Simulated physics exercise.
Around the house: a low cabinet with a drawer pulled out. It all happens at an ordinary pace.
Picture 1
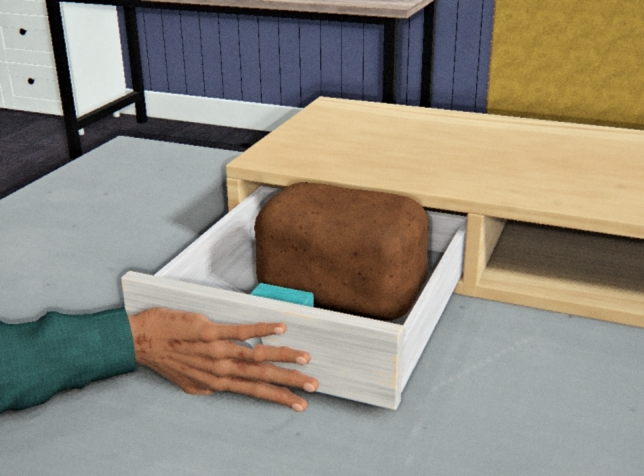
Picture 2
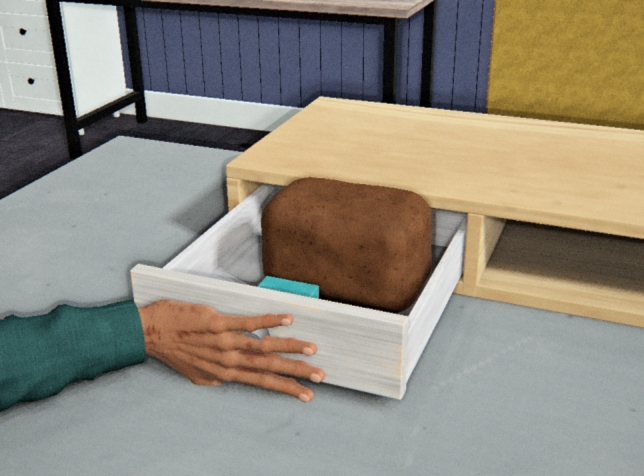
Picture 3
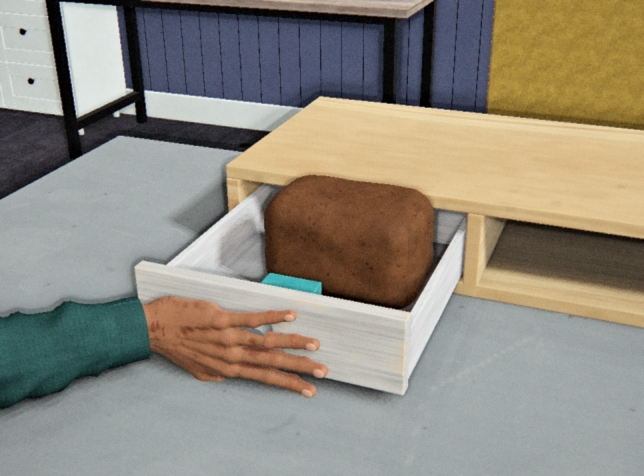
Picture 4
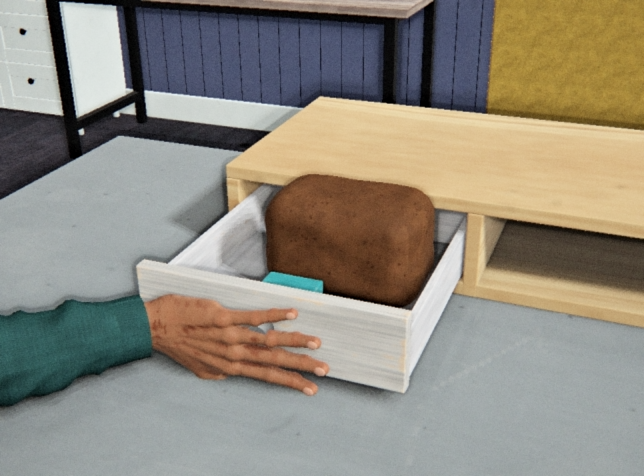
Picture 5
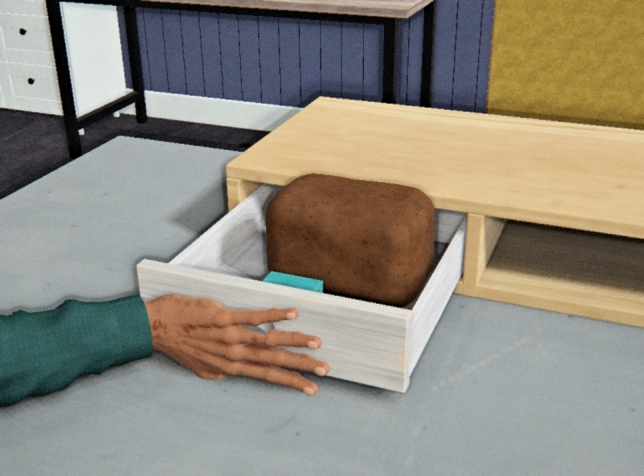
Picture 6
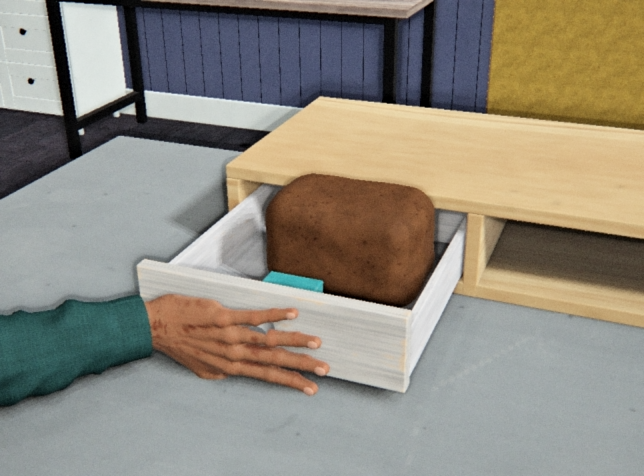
We see a hand in a green sleeve against the front of an open white drawer holding a brown loaf and a small teal block. The drawer slides slightly inward toward the low wooden cabinet, then stays still.
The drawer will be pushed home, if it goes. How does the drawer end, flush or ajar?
Outcome: The drawer stays ajar.
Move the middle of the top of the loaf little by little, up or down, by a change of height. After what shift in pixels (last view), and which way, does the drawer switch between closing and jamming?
A shift of 36 pixels, going down.
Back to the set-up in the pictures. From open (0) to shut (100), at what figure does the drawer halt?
Some 20 per cent of the way.
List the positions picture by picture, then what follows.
Drawer (312, 272) wide open; loaf (343, 249), in the first picture.
Drawer (317, 266) wide open; chest (499, 199), in the second picture.
Drawer (320, 262) wide open, in the third picture.
Drawer (321, 261) wide open; loaf (351, 239), in the fourth picture.
Drawer (321, 261) wide open; chest (499, 199), in the fifth picture.
Drawer (321, 261) wide open, in the sixth picture.
Then, 0.34 s after the last picture, drawer starting in.
At rest, the drawer will not close.
